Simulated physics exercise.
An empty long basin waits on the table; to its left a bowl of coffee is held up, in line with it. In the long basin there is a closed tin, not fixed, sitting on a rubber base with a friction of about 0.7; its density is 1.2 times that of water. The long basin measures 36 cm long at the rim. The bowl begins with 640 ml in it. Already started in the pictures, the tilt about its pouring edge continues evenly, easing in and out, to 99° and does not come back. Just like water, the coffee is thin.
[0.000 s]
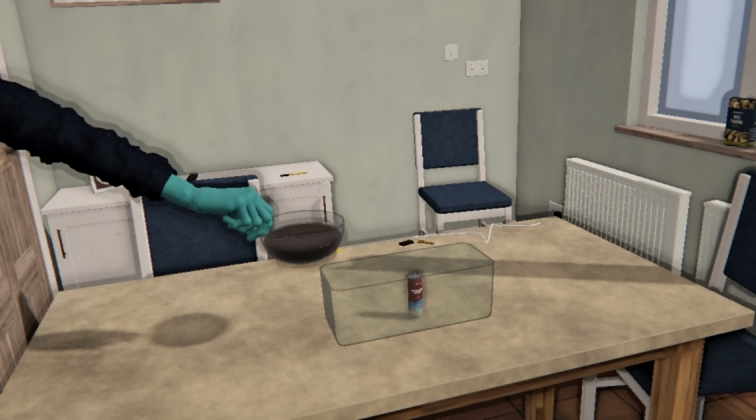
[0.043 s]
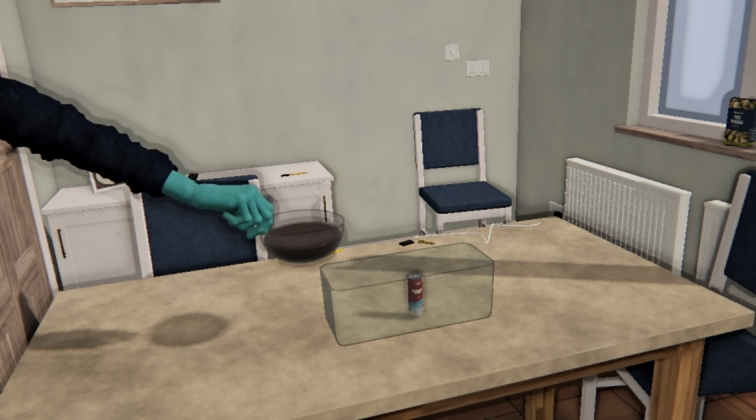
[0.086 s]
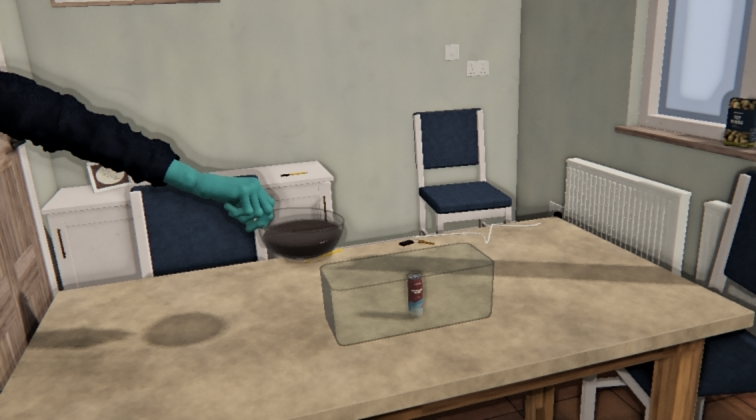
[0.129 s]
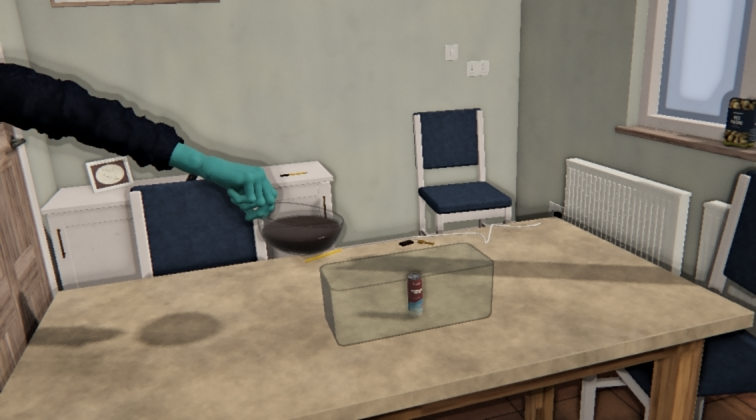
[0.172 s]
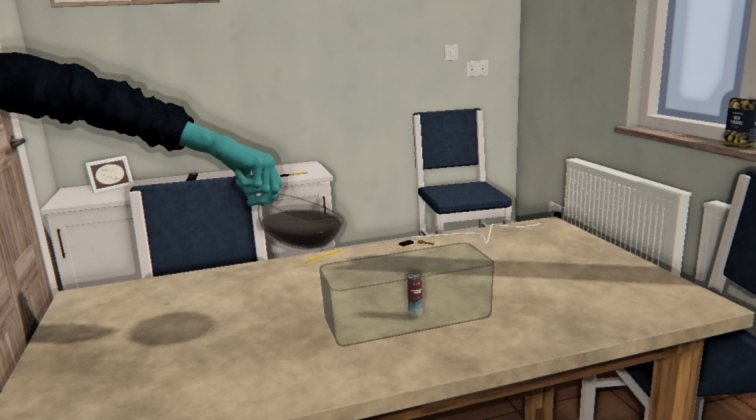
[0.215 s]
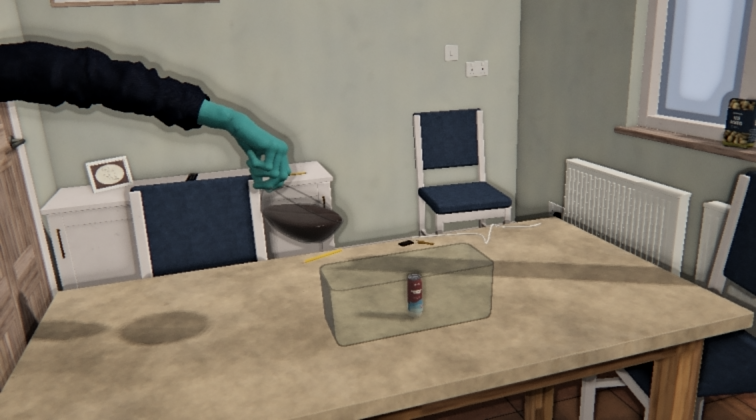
A gloved hand held a clear bowl of dark liquid above a table, then gradually tilted it rightward, toward an empty see-through basin with a small closed tin standing inside.
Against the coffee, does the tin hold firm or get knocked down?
It gets knocked down.
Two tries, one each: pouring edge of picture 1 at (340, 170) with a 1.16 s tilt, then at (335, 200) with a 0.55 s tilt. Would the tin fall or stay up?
First it tips over; then it tips over.
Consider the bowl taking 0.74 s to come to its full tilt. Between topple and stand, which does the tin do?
Then the tin tumbles.
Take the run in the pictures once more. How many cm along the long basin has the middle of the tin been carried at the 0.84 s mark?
I'd put it at around 9 centimetres.
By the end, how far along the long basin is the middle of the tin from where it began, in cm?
The middle of the tin ends some 9.0 cm along the basin.
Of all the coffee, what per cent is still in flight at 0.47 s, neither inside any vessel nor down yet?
Around 66 percent.
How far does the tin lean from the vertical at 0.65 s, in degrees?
It leans about 15° from upright.
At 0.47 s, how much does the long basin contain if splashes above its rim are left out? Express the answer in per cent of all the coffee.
Near 5 in a hundred.
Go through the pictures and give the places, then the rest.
The first picture shows tilt 0°; pouring edge (343, 218); surface from (263, 240) to (340, 230); the long basin's rim runs from (325, 279) to (482, 253); the tin's top is at (415, 278).
The second picture shows tilt 2°; pouring edge (343, 218); surface from (263, 240) to (340, 229).
The third picture shows tilt 6°; pouring edge (343, 218); surface from (262, 236) to (339, 226).
The fourth picture shows tilt 13°; pouring edge (342, 219); surface from (261, 231) to (339, 223).
The fifth picture shows tilt 22°; pouring edge (342, 219); surface from (261, 222) to (339, 218).
The sixth picture shows tilt 33°; pouring edge (341, 219); surface from (262, 211) to (341, 214).
After 0.47 s the tilt is 93° and 30 per cent is still to pour; the tin stands where it began.
After 0.65 s the tilt is 99° and 0 per cent is still to pour; the tin leans 17°.
After 0.84 s the tilt is 99° and 0 per cent is still to pour; the tin lies on its side.
After 1.05 s the tilt is 99° and 0 per cent is still to pour; the tin lies on its side.
In the end the tin lies on its side.
